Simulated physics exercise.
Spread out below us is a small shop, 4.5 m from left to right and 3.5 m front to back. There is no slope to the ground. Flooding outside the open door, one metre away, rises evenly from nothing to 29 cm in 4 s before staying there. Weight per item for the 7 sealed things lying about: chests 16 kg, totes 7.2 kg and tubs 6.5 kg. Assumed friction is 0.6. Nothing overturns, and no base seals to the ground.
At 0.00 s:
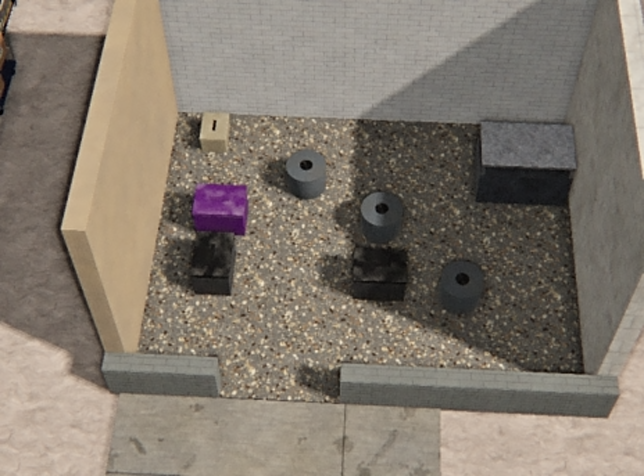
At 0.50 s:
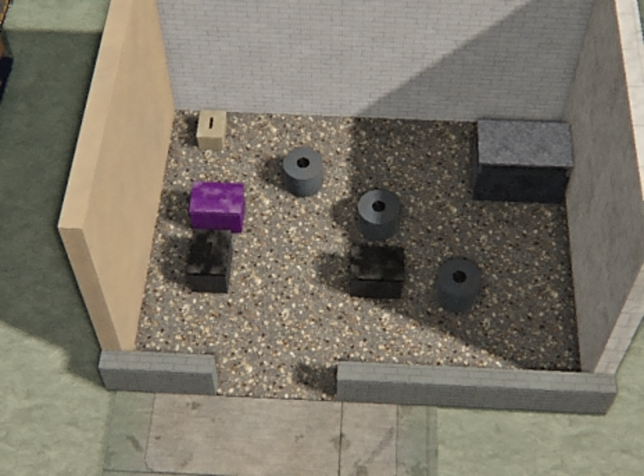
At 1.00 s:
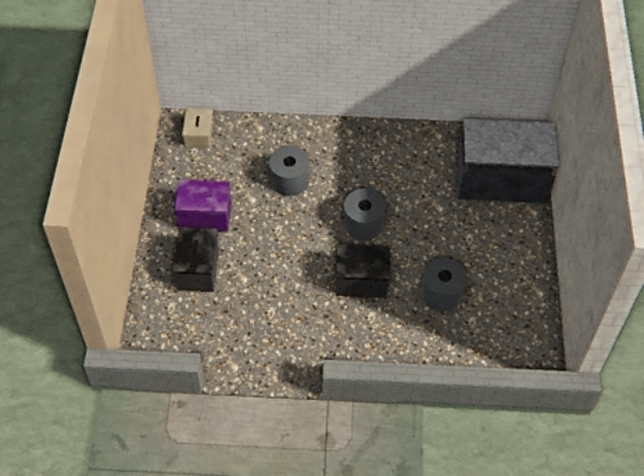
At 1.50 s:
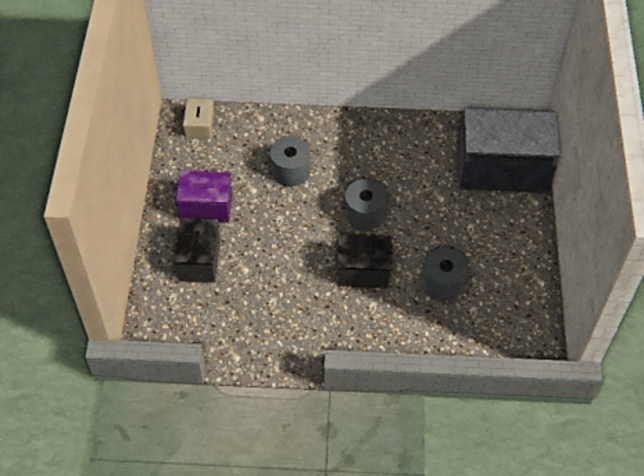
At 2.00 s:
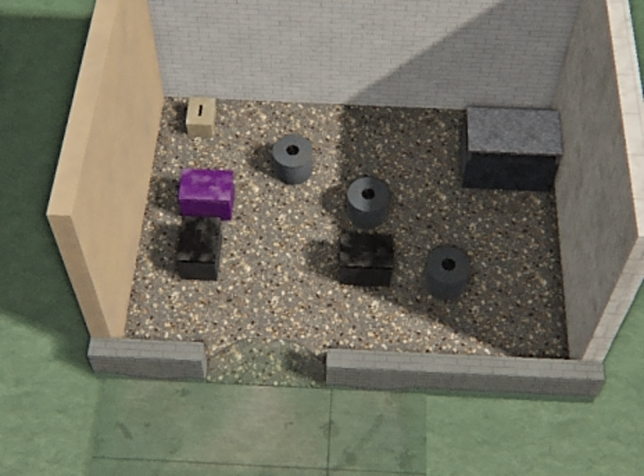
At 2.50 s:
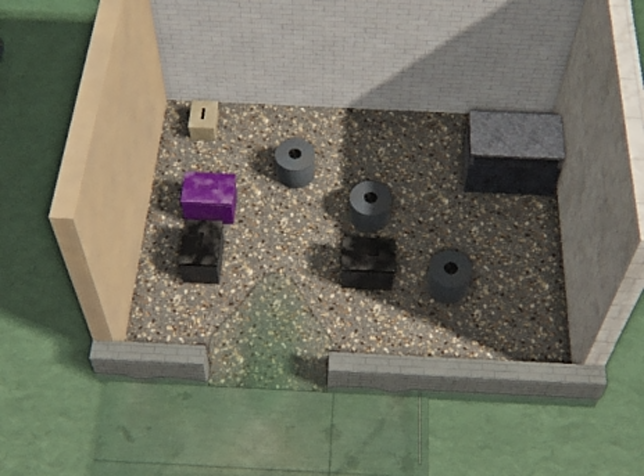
A purple chest stands out at the left of a small, roofless, pebble-floored enclosure seen from high above its open front. Behind it sits a small tan box, with two black blocks nearer the front, three grey cylinders around the middle and right, and a large dark grey block at back right. Greenish water spreads over the ground outside, then creeps through the doorway as the camera shifts slightly and the objects stay put.
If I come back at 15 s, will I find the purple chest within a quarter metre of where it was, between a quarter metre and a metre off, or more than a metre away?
By then it is long gone from its spot.
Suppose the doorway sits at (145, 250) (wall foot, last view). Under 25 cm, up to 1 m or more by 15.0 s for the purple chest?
In that case the purple chest would have shifted a modest distance.
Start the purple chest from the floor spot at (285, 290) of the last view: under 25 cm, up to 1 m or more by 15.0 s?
It goes a long way.
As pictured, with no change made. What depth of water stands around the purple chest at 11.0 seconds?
The depth there is around 22 cm.
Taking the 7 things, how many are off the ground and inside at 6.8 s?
Count at that moment: 5.
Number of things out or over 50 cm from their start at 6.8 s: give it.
I make it 5.
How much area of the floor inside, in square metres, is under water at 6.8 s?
Somewhere around 14 m2, roughly.
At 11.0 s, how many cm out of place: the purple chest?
About 120 cm by then.
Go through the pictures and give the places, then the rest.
The purple chest at (220, 199) rests on the ground; water covers 0.0 m2; 0 of 7 have shifted, in the first frame.
The purple chest at (217, 197) rests on the ground; 0.0 m2 under water; 0 of 7 have shifted, in the second frame.
The purple chest at (203, 195), on the bottom; 0.0 m2 under water; 0 of 7 have shifted, in the third frame.
The purple chest at (204, 186) rests on the ground; 0.0 m2 under water; 0 of 7 have shifted, in the fourth frame.
The purple chest at (206, 184), on the bottom; water covers 0.2 m2; 0 of 7 have shifted, in the fifth frame.
The purple chest at (208, 188) rests on the ground; 1.0 m2 under water; 0 of 7 have shifted, in the sixth frame.
After 3.5 s the purple chest is near (208, 188), 0.0 m from its start, aground; 0 afloat.
After 6.8 s the purple chest is near (216, 113), 1.0 m from its start, afloat; 5 afloat.
After 11.0 s the purple chest is near (264, 99), 1.3 m from its start, afloat; 7 afloat.
After 15.0 s the purple chest is near (326, 94), 1.7 m from its start, afloat; 7 afloat.
